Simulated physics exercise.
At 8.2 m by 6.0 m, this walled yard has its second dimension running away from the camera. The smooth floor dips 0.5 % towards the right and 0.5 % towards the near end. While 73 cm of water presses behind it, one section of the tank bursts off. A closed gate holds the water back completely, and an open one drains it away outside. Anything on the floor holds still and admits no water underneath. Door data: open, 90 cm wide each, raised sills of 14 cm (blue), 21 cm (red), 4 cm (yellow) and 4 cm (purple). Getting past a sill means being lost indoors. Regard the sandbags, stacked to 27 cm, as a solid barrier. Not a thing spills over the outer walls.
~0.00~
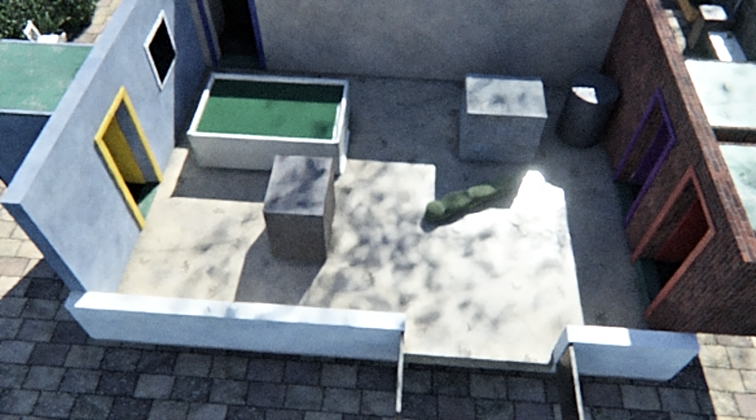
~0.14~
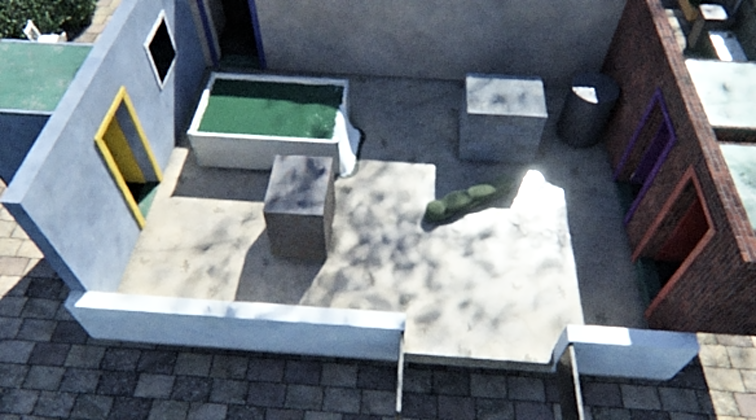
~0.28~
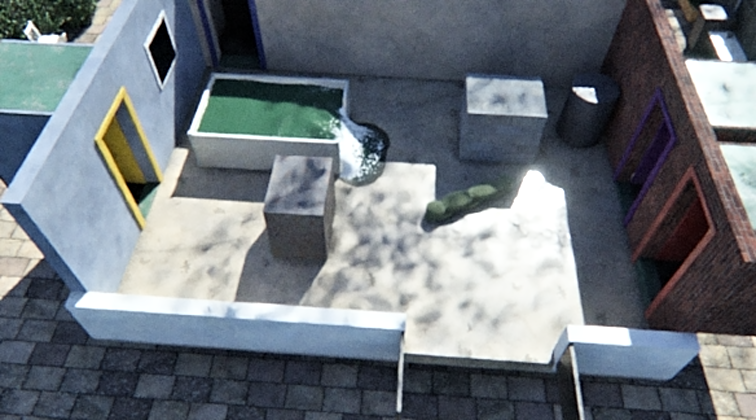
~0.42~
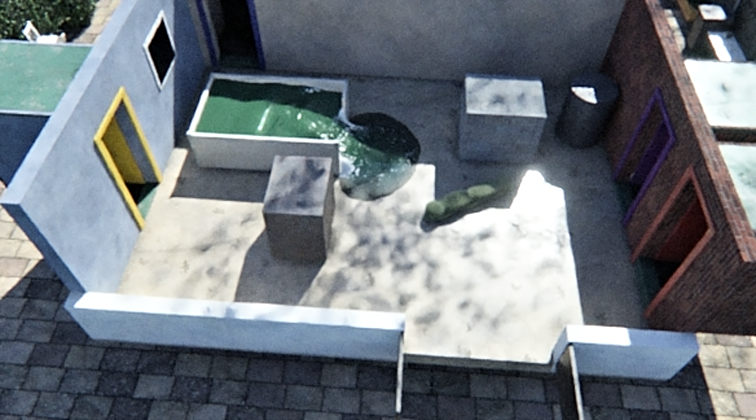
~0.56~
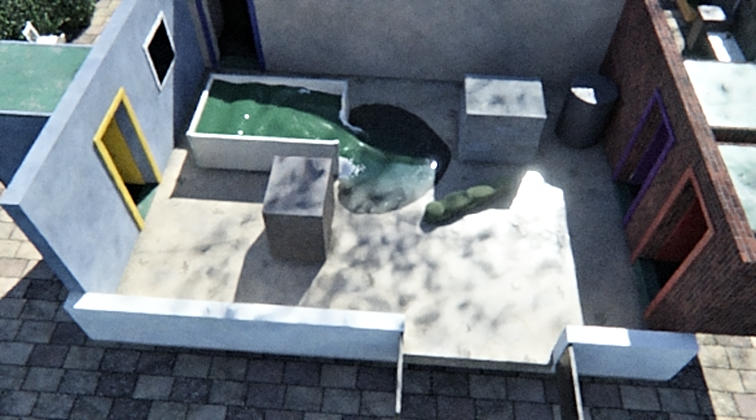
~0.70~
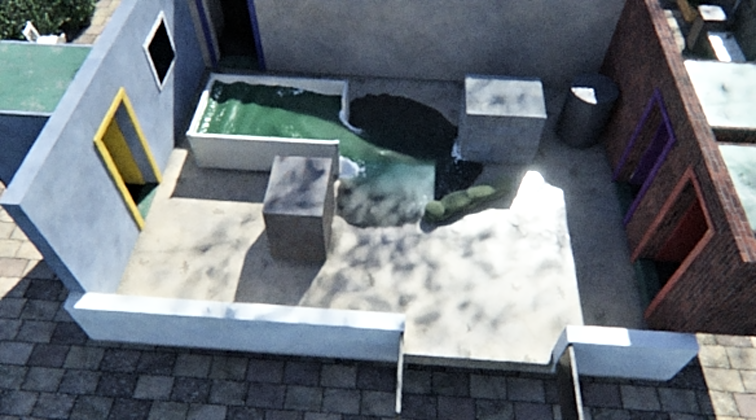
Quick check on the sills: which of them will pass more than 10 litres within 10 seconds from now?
In the end at the blue door I expect the water to hold within the limit, at the red door I expect the water to hold within the limit, at the yellow door I expect the water to hold within the limit, at the purple door I expect the water to rise above the limit.
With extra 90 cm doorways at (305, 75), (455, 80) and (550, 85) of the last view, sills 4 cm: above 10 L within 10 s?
Check each in turn: The first fails, the second succeeds, the third succeeds.
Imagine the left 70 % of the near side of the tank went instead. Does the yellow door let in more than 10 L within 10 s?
Against that limit: Yellow beyond it.
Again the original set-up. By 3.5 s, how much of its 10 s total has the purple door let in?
Estimate: Around 40 per cent.
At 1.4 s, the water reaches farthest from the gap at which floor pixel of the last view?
About pixel (602, 194).
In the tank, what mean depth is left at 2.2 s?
About 37 centimetres on average.
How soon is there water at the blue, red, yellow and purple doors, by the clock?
Doors: Blue 4.5 s / red 3.0 s / yellow 9.0 s / purple 1.6 s.
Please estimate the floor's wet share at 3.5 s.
50 %.
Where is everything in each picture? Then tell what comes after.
The first picture shows still water, 73 cm deep, in the tank at (273, 110).
In the second picture, water pours out at (341, 139) and has run 0.7 m, to (343, 177); typically 9 cm deep outside, 73 cm at the tank's back.
In the third picture, the front is at (381, 132), 0.9 m from the gap at (341, 142); 1.0 m2 of floor is under water; 73 cm left at the back of the tank.
In the fourth picture, water pours out at (340, 143) and has run 1.4 m, to (417, 148); typically 8 cm deep outside, 73 cm at the tank's back.
In the fifth picture, water pours out at (340, 143) and has run 2.0 m, to (445, 150); typically 6 cm deep outside, 72 cm at the tank's back.
In the sixth picture, water pours out at (340, 143) and has run 2.6 m, to (477, 169); typically 5 cm deep outside, 67 cm at the tank's back.
After 1.4 s water covers 20 % of the floor and is deepest (42 cm) near (346, 156); blue door not reached, red door not reached, yellow door not reached, purple door not reached.
After 2.2 s water covers 35 % of the floor and is deepest (38 cm) near (452, 184); blue door not reached, red door not reached, yellow door not reached, purple door 8 cm at the sill, 9 L in.
After 3.5 s water covers 50 % of the floor and is deepest (26 cm) near (472, 193); blue door not reached, red door 5 cm at the sill, 0 L in, yellow door not reached, purple door 11 cm at the sill, 109 L in.
After 6.0 s water covers 65 % of the floor and is deepest (18 cm) near (462, 193); blue door 2 cm at the sill, 0 L in, red door 4 cm at the sill, 0 L in, yellow door not reached, purple door 10 cm at the sill, 210 L in.
After 10.0 s water covers 90 % of the floor and is deepest (10 cm) near (612, 353); blue door 7 cm at the sill, 0 L in, red door 7 cm at the sill, 0 L in, yellow door 4 cm at the sill, 0 L in, purple door 7 cm at the sill, 276 L in.
